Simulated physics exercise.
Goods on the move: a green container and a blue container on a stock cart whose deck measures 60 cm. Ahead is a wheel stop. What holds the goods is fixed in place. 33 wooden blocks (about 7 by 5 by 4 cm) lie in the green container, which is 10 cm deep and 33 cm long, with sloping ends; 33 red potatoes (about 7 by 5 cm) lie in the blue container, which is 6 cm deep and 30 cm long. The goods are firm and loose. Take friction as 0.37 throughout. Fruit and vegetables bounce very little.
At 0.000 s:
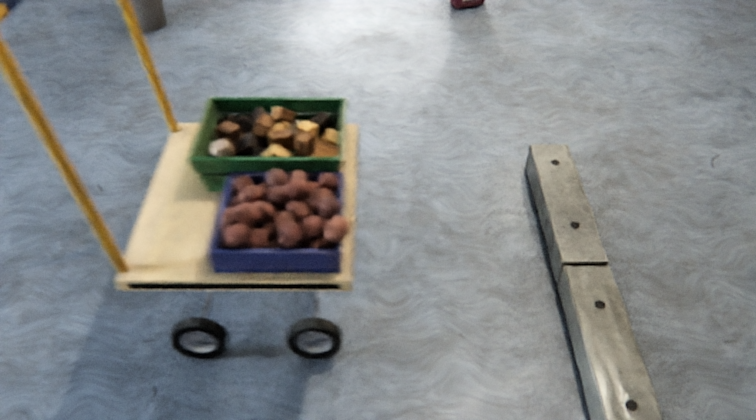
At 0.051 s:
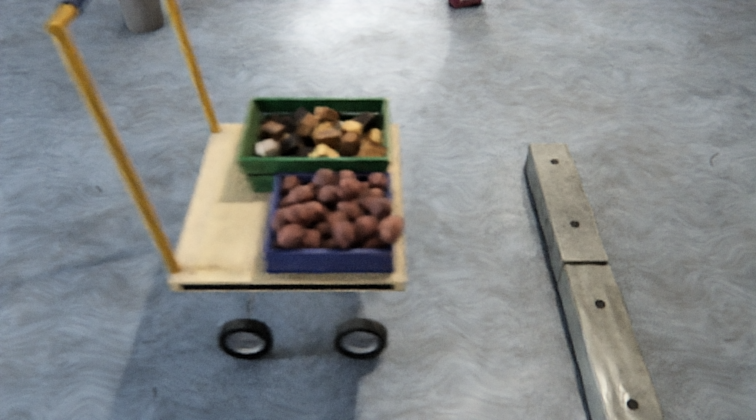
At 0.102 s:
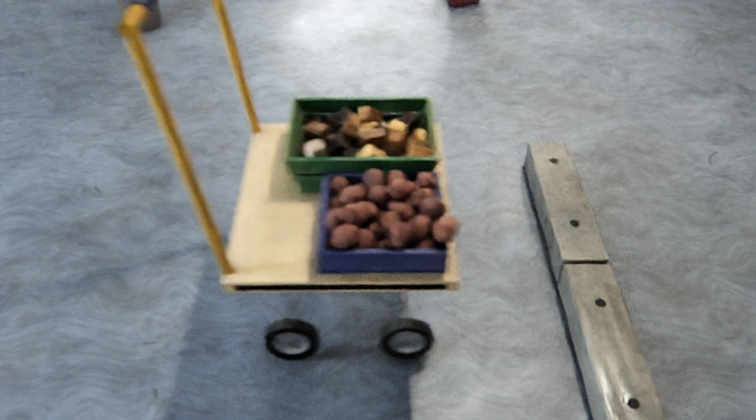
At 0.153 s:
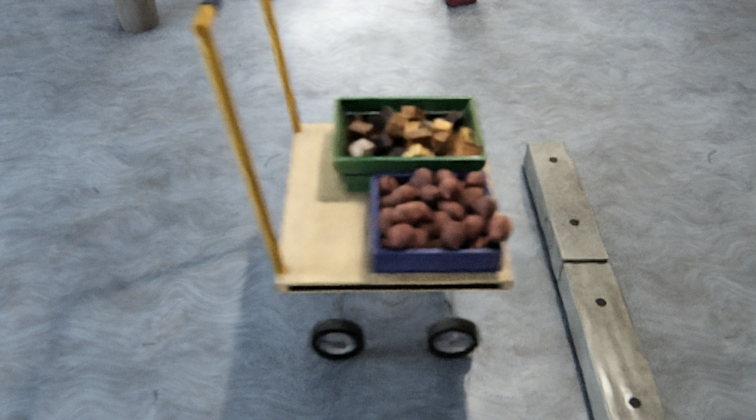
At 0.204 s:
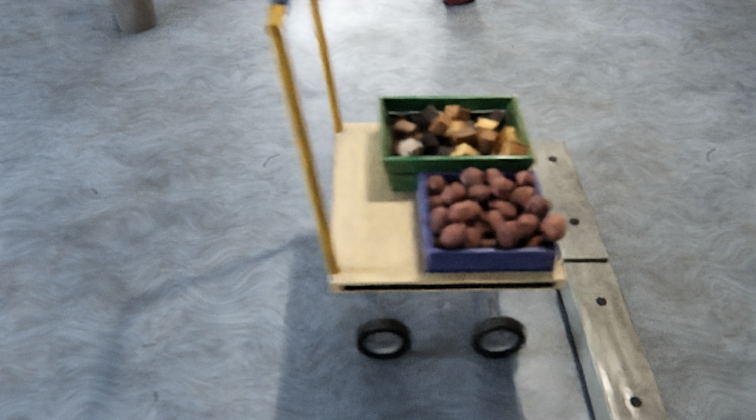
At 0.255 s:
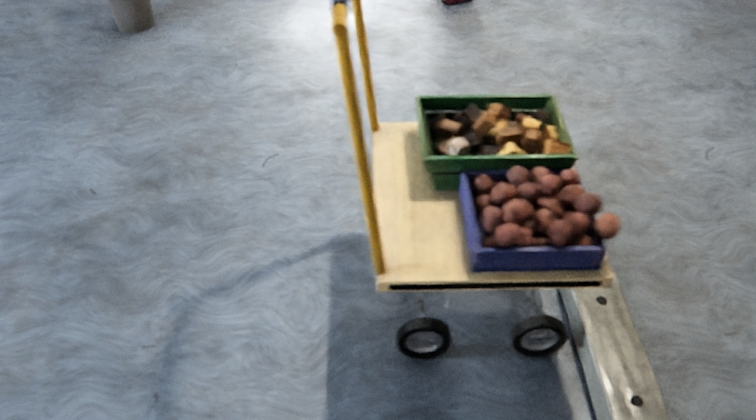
The video shows a wooden cart with yellow handle posts rolling right across a grey floor, carrying blocks in a green container and reddish potatoes in a blue one, until its right side overlaps a long bar in view.
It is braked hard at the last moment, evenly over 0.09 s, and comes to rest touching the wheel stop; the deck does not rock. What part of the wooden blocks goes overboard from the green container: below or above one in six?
Less than a sixth of the wooden blocks leave the green container.
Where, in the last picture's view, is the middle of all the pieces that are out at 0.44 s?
At about (652, 212).
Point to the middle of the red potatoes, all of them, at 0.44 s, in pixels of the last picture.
Near (587, 217).
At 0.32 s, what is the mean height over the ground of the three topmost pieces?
Some 56 cm up.
After 0.32 s, 0 of 33 out of the green container and 2 of 33 out of the blue container.
After 0.44 s, 0 of 33 out of the green container and 12 of 33 out of the blue container.
After 0.67 s, 2 of 33 out of the green container and 14 of 33 out of the blue container.
Outcome (at 1.18 s), 2 of 33 out of the green container and 14 of 33 out of the blue container. Asked share, 2 of 33, 6 per cent.
